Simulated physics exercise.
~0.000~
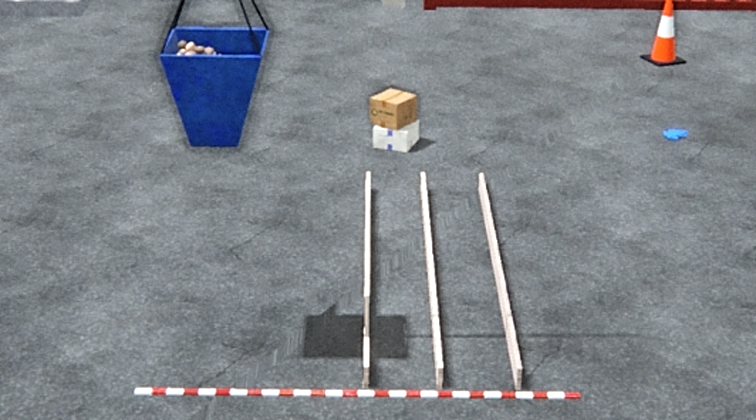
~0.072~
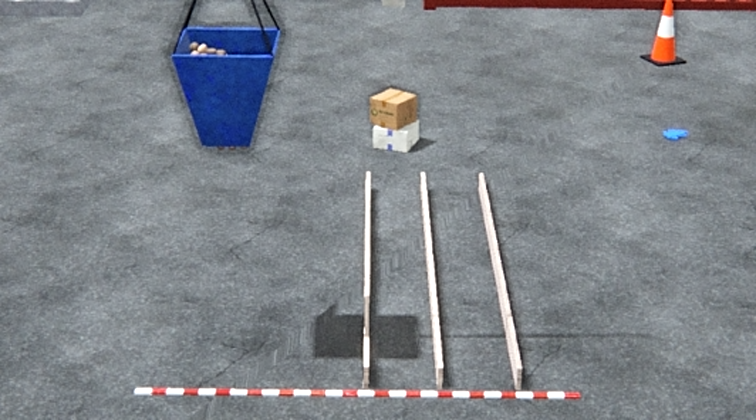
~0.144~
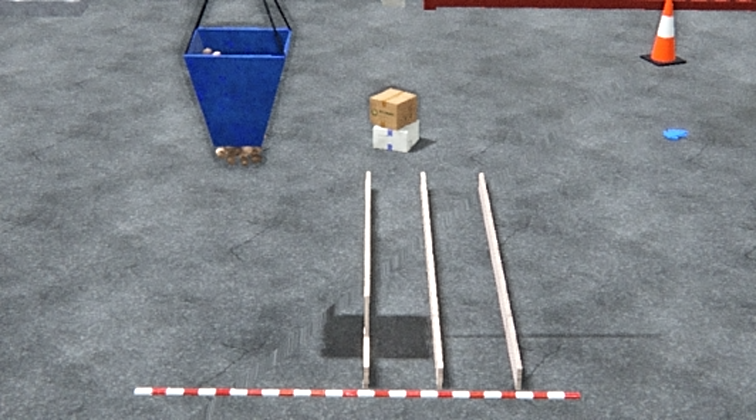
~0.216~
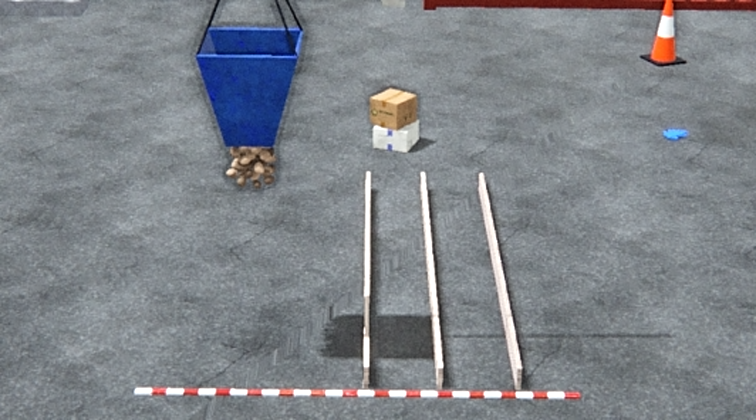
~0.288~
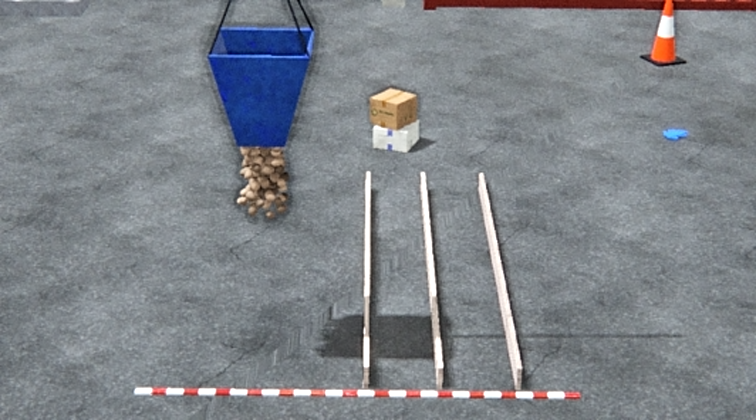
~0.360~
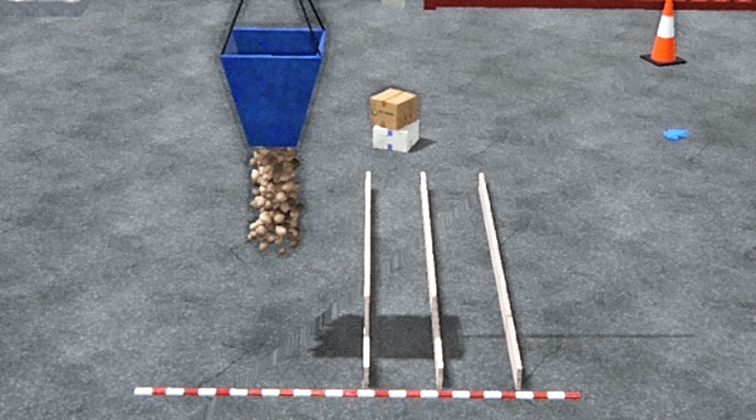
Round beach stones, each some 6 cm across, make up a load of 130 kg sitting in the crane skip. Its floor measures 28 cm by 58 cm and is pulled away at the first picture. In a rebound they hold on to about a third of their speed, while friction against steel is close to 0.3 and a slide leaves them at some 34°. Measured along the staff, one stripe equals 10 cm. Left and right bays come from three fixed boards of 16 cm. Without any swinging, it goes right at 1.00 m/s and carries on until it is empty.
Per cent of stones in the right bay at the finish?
0 %.
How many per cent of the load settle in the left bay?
Around 10 percent, give or take.
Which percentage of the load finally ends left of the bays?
Around 90 per cent of it.
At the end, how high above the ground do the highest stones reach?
20 cm.
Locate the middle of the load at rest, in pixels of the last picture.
Near (328, 334).
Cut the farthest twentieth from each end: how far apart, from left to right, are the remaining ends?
110 cm.
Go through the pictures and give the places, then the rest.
The outlet is at (214, 138); nothing has dropped yet, in the first frame.
The outlet is at (226, 139); 4 % is out, in the second frame.
The outlet is at (237, 139); 15 % is out, the lowest stones still above the boards at (241, 149), 139 cm up, in the third frame.
The outlet is at (249, 139); 29 % is out, the lowest stones still above the boards at (254, 172), 124 cm up, in the fourth frame.
The outlet is at (261, 139); 44 % is out, the lowest stones still above the boards at (265, 202), 104 cm up, in the fifth frame.
The outlet is at (273, 139); 61 % is out, the lowest stones still above the boards at (277, 238), 78 cm up, in the sixth frame.
After 0.7 s, 0 % in the crane skip, 100 % falling or lying left of the bays; the stones farthest right are at (360, 324).
After 1.1 s, 0 % in the crane skip, 90 % falling or lying left of the bays, 10 % falling or lying in the left bay; the stones farthest right are at (428, 335).
After 1.7 s, 0 % in the crane skip, 90 % falling or lying left of the bays, 10 % falling or lying in the left bay; the stones farthest right are at (438, 339).
After 2.6 s, 0 % in the crane skip, 90 % falling or lying left of the bays, 10 % falling or lying in the left bay; the stones farthest right are at (438, 339).
After 4.5 s, 0 % in the crane skip, 90 % left of the bays, 10 % in the left bay; the stones farthest right are at (438, 339).
